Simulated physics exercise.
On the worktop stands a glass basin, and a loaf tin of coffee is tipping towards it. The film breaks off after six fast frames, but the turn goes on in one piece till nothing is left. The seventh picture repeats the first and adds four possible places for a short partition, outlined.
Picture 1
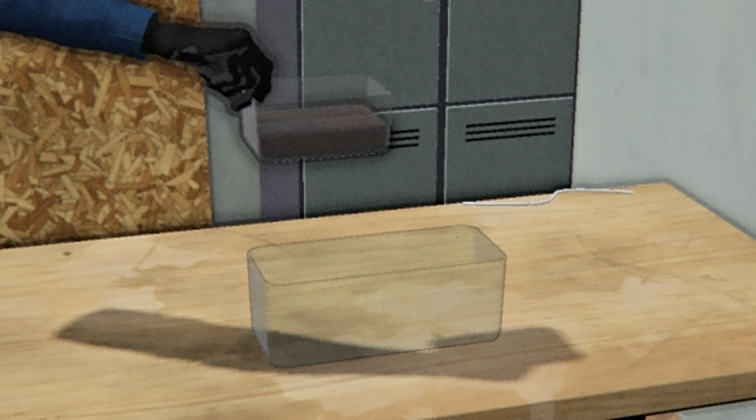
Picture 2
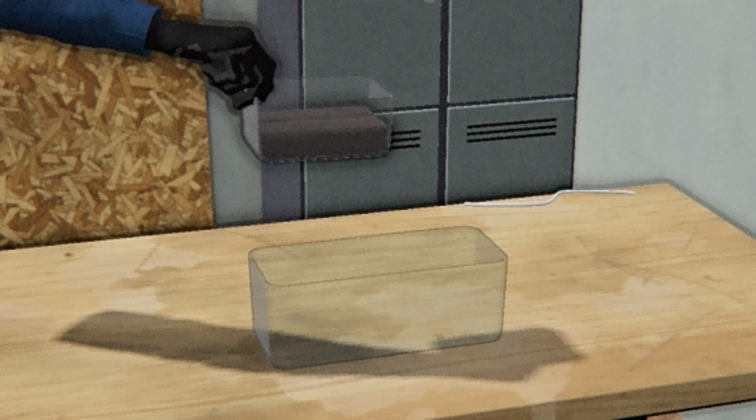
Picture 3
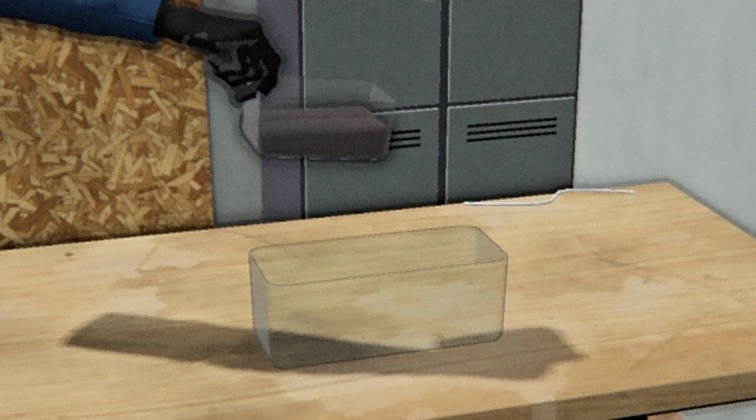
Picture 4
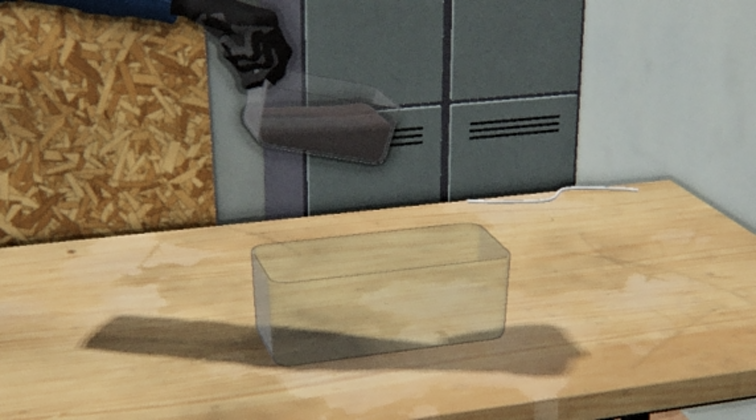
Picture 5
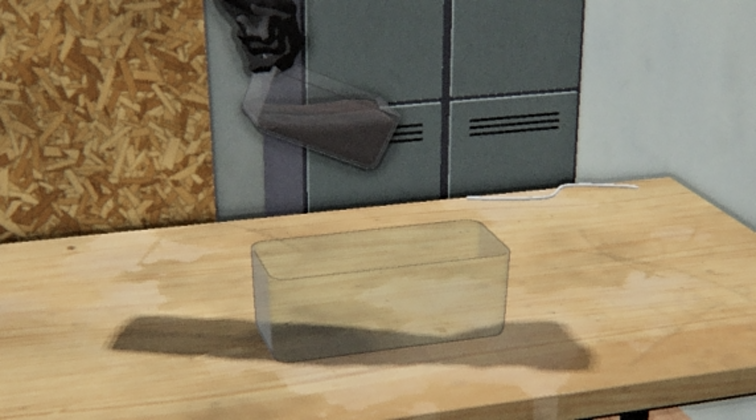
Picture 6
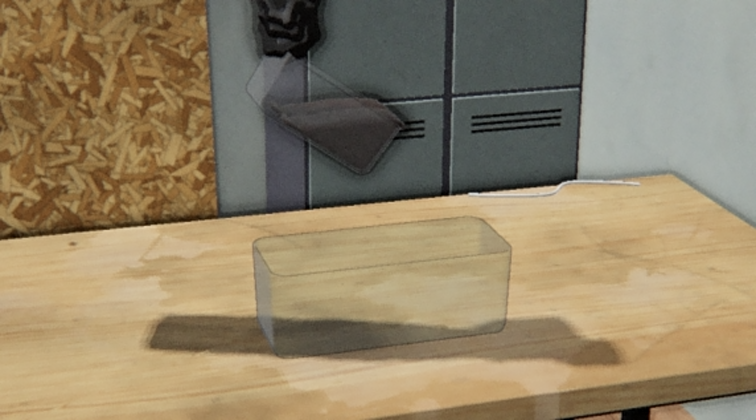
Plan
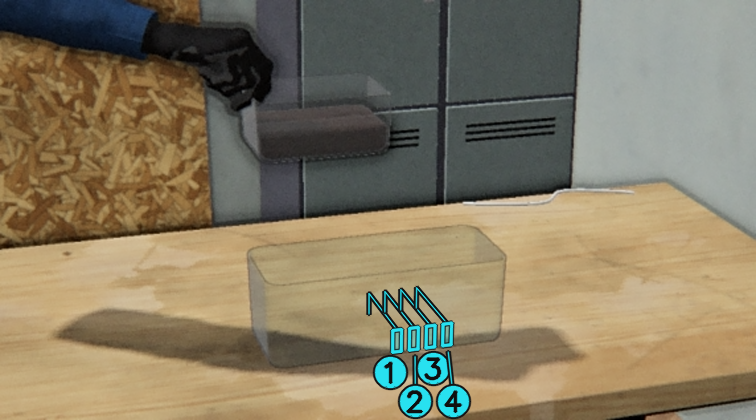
A gloved hand tilts a clear container of dark liquid above a glass basin.
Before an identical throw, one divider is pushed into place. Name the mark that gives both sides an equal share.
3 is best.
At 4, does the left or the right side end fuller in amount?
The left one.
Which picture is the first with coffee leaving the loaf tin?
In picture 6.
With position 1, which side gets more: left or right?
The right one.
On the marked copy, 1 at (398, 358); 2 at (415, 356); 3 at (431, 354); 4 at (448, 351).
If 1 is chosen, about 19 % ends left of the wall and 79 % right of it.
If 2 is chosen, about 39 % ends left of the wall and 60 % right of it.
If 3 is chosen, about 49 % ends left of the wall and 50 % right of it.
If 4 is chosen, about 72 % ends left of the wall and 26 % right of it.
